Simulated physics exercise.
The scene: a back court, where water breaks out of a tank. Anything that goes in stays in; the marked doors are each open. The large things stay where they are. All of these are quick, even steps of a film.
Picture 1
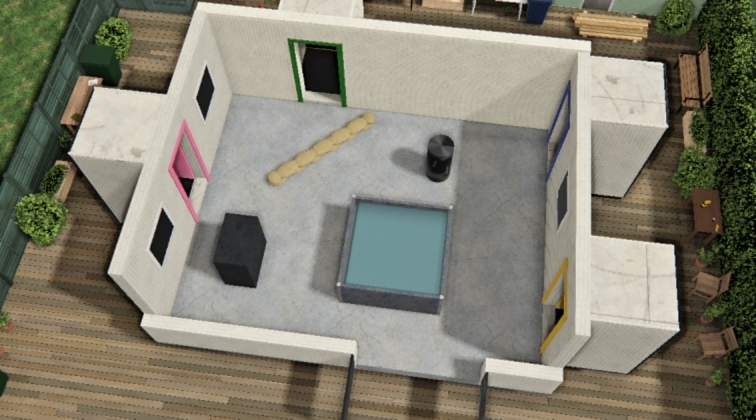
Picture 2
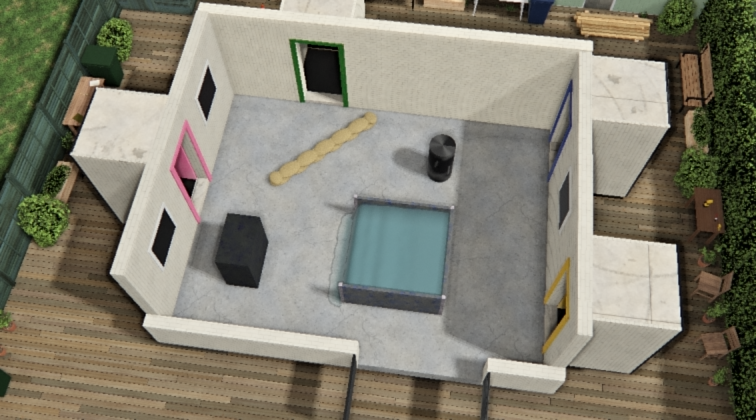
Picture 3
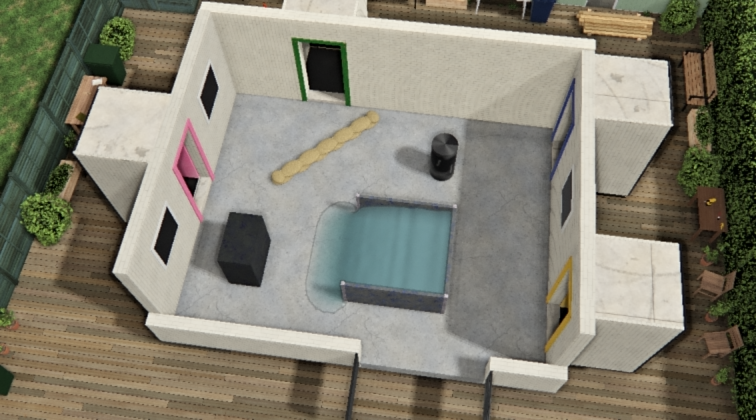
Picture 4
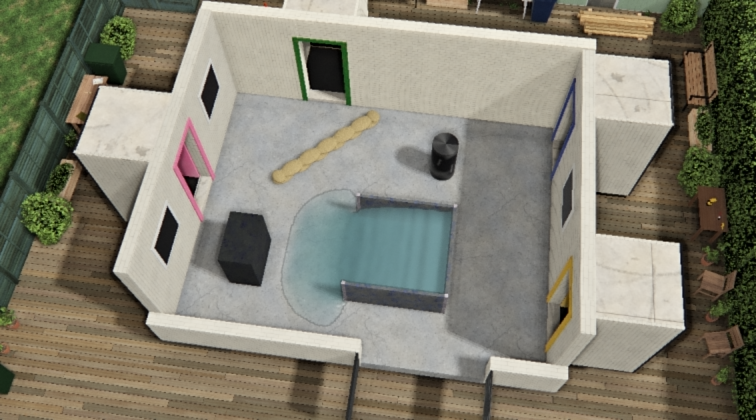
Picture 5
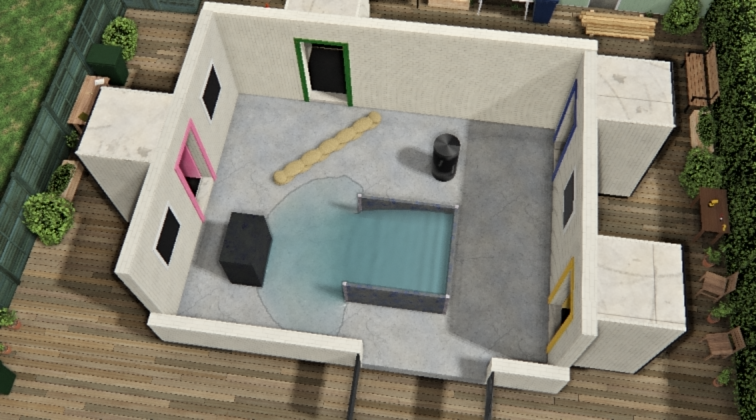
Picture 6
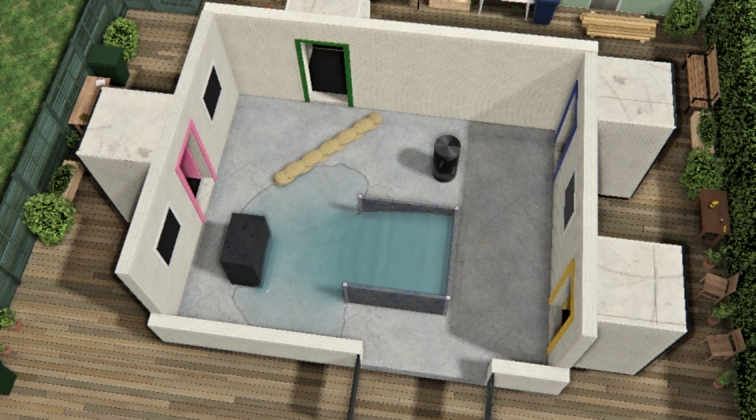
In a walled back court, water breaks from the left side of a tank and spreads across grey paving around a black block.
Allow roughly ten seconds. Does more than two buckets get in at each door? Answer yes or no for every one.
Yellow door: Yes, green door: Yes, pink door: Yes, blue door: Yes.
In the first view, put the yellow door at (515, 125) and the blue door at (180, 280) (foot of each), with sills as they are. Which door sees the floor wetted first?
That is the pink-painted one.
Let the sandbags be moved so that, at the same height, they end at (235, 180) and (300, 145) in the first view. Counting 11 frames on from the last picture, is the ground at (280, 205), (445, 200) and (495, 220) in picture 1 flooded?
In order - swamped; unaffected; unaffected.
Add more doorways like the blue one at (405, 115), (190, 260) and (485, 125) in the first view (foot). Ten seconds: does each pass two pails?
First door doesn't reach it, second door gets past it, third door doesn't reach it.
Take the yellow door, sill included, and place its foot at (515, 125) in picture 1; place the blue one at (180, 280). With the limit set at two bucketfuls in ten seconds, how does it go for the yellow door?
I'd say yellow overflows.
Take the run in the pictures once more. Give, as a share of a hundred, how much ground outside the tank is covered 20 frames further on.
Near 60 in a hundred.
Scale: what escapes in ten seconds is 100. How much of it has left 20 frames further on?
35 per cent.
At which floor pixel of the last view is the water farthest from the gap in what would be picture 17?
Somewhere near (239, 97).
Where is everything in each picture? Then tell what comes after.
In the first picture, still water in the tank at (396, 247).
In the second picture, water pours out at (351, 252) and has run to (339, 304).
In the third picture, water pours out at (354, 252) and has run to (320, 306).
In the fourth picture, water pours out at (354, 252) and has run to (306, 315).
In the fifth picture, water pours out at (355, 253) and has run to (274, 213).
In the sixth picture, the front is at a hidden place, out from the gap at (356, 254).
A moment on, water covers 30 % of the floor; the yellow door not reached, the green door not reached, the pink door over two buckets in, the blue door not reached.
Next, water covers 40 % of the floor; the yellow door not reached, the green door not reached, the pink door far over two buckets in, the blue door not reached.
Then, water covers 60 % of the floor; the yellow door not reached, the green door wet at the sill, nothing in, the pink door far over two buckets in, the blue door not reached.
Later, water covers 85 % of the floor; the yellow door over two buckets in, the green door under two buckets in, the pink door far over two buckets in, the blue door under two buckets in.
In the end, water covers 95 % of the floor; the yellow door over two buckets in, the green door over two buckets in, the pink door far over two buckets in, the blue door far over two buckets in.
